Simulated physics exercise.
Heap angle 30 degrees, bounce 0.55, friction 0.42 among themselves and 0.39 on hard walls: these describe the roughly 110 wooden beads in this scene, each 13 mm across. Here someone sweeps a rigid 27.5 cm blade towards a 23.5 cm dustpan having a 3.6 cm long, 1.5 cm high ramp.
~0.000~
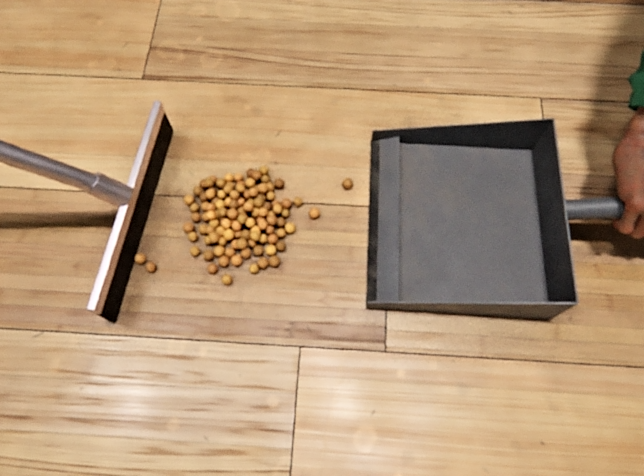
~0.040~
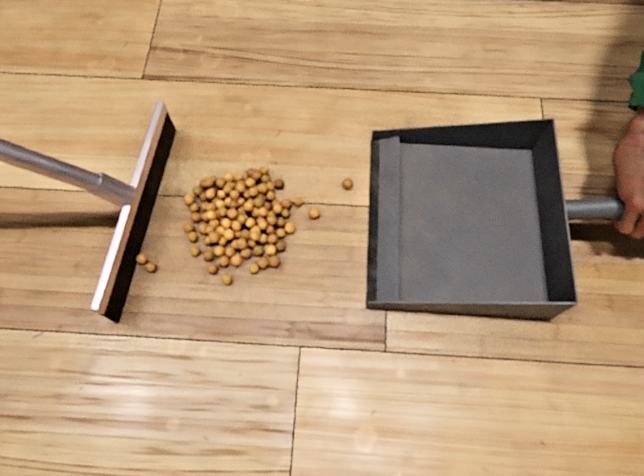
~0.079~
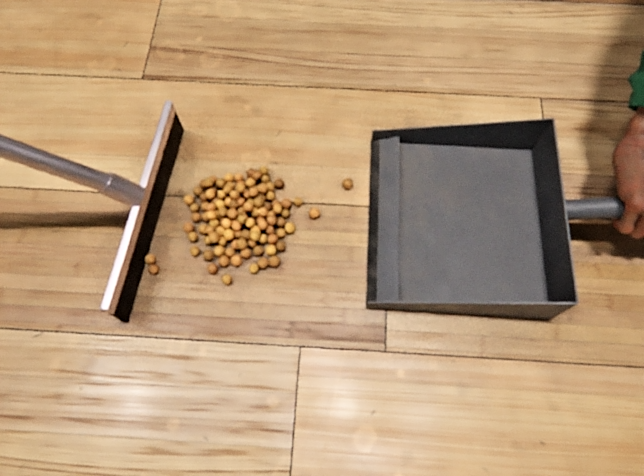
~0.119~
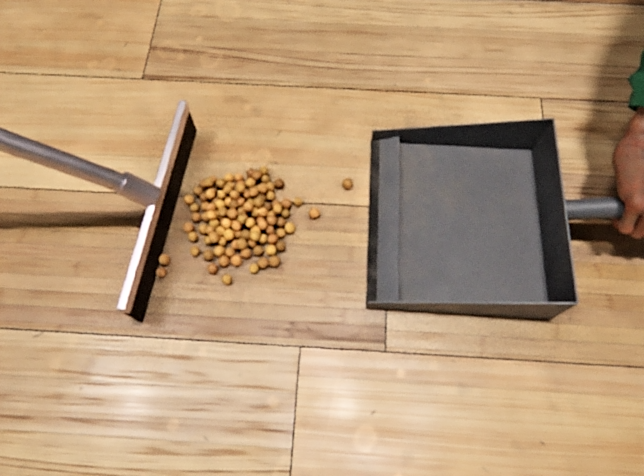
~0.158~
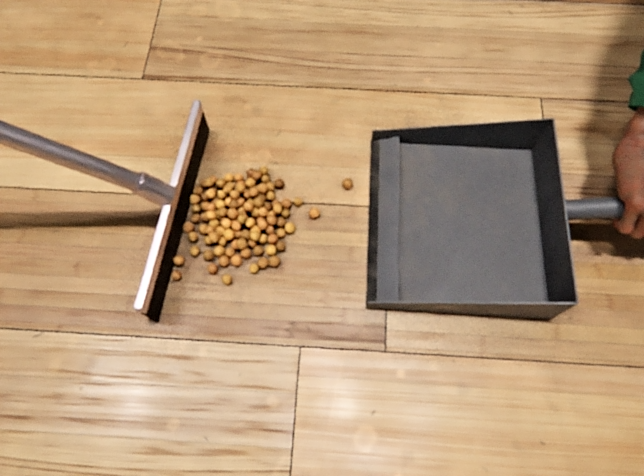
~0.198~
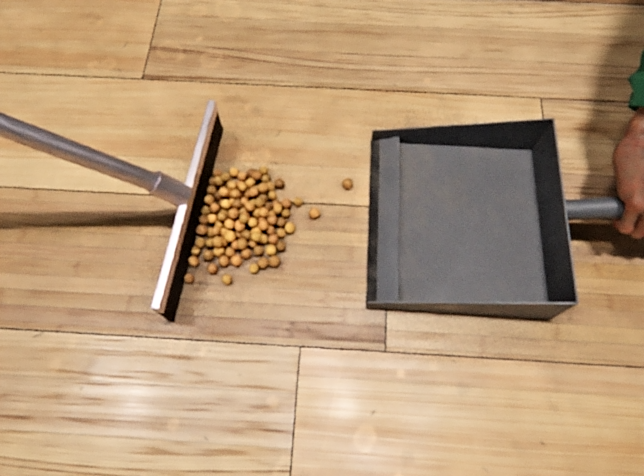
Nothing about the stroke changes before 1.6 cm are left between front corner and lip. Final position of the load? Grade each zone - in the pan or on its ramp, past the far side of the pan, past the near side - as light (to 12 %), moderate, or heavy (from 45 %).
In the pan or on its ramp - moderate, past the pan's far side - light, past the pan's near side - light.
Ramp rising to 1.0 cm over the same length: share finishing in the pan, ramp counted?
In that case roughly 45 percent.
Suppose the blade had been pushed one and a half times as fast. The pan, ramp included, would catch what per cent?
Then some 40 in a hundred.
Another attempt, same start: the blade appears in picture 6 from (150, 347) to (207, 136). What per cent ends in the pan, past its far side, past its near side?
Pan: 25, far side: 0, near side: 25.
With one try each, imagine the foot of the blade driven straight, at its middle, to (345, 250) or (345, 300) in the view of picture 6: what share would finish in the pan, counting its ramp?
The two tries give about 45 and 35 percent.
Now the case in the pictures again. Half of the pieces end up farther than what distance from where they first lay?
Median: Approx. 18 cm.
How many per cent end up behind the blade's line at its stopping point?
0 %.
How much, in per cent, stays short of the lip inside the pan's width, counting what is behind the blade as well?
About 50 per cent.
After 0.41 s, middle of the blade 12 cm from the lip; 0 % over the lip, far side 0 %, near side 0 %.
After 0.54 s, middle of the blade 6 cm from the lip; 5 % over the lip, far side 0 %, near side 5 %.
After 0.81 s, middle of the blade 3 cm from the lip; 40 % over the lip, far side 0 %, near side 5 %.
In the end, at 1.4 s, pan 40 %, far side 0 %, near side 5 %, in front of the lip or behind the blade 50 %.
